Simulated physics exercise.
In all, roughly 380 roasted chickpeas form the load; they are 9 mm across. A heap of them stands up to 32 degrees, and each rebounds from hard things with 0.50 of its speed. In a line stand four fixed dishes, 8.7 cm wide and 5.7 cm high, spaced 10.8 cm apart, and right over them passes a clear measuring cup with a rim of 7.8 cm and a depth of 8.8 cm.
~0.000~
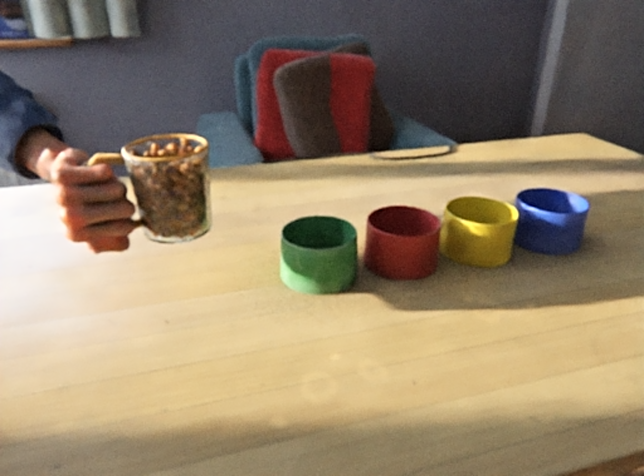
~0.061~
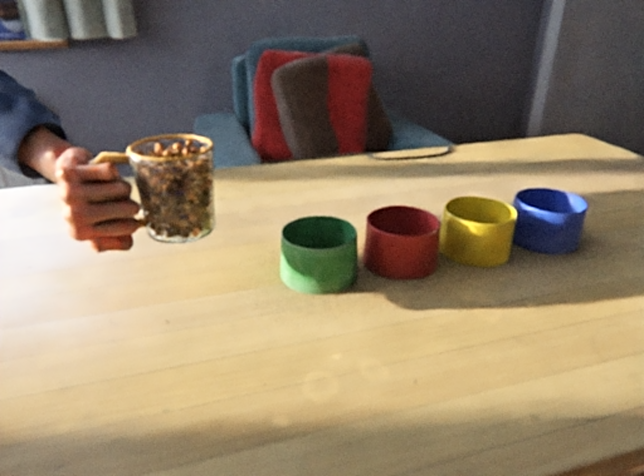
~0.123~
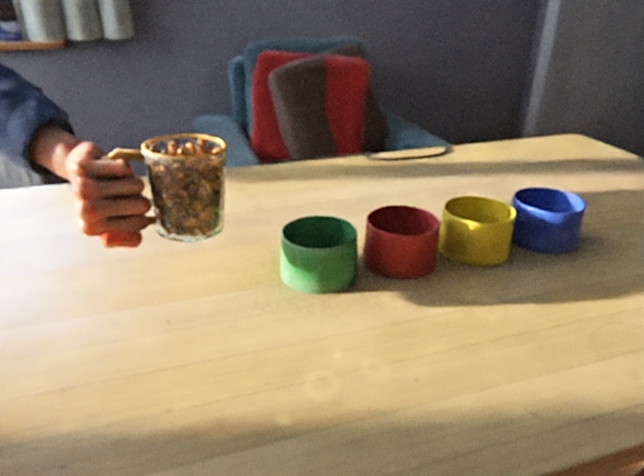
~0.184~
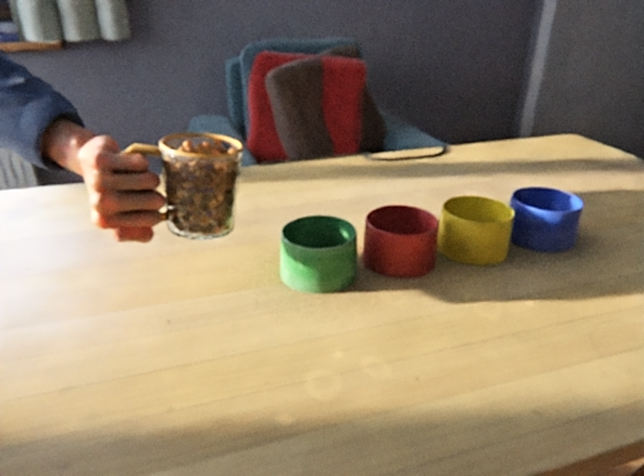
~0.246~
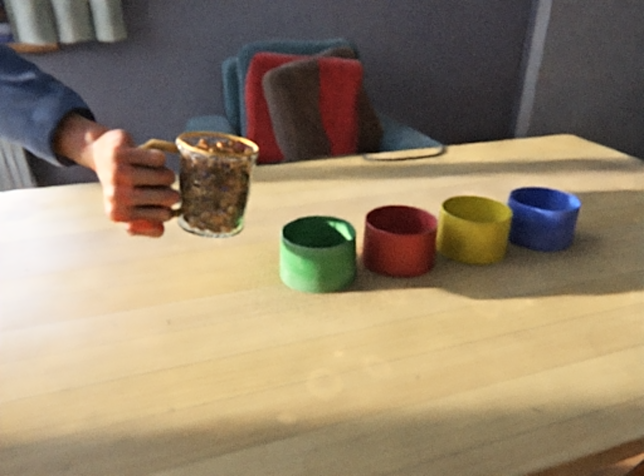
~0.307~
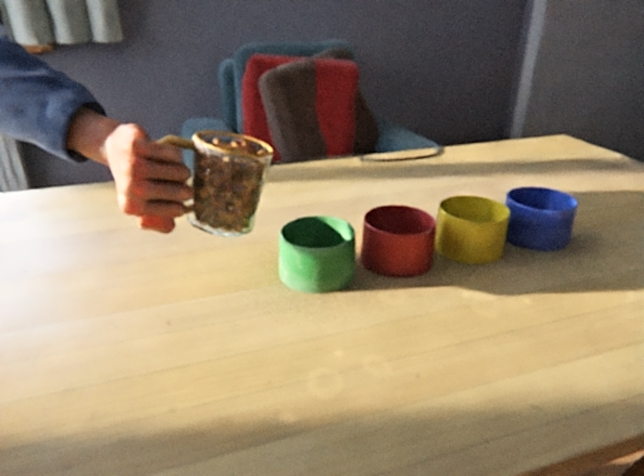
A hand-held clear cup of small brown pieces moves right toward four colored dishes, tilting slightly.
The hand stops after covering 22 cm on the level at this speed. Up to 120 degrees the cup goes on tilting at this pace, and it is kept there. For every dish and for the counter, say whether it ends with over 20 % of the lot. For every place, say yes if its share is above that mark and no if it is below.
Red: Yes, blue: No, green: No, yellow: No, counter: No.
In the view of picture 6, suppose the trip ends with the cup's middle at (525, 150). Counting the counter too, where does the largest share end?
That'd be blue, it takes the most.
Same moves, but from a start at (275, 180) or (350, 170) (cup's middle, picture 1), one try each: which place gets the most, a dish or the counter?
The winner: Yellow; blue.
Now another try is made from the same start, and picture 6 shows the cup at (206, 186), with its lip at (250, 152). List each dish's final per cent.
Kept per dish: Red = 100, blue = 0, green = 0, yellow = 0.
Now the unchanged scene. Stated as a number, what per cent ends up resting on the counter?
About 0 %.
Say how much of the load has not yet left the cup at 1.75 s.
Around 90 per cent of the load.
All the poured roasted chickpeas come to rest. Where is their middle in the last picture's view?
About (399, 234).
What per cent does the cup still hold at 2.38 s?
Roughly 5 in a hundred.
After 1.17 s, tilt 63 degrees; cup holds 100 %.
After 1.75 s, tilt 96 degrees; cup holds 90 %, red 10 %.
After 2.38 s, tilt 120 degrees; cup holds 5 %, red 90 %.
In the end, at 3.2 s, red 100 %, blue 0 %, green 0 %, yellow 0 %, counter 0 %.
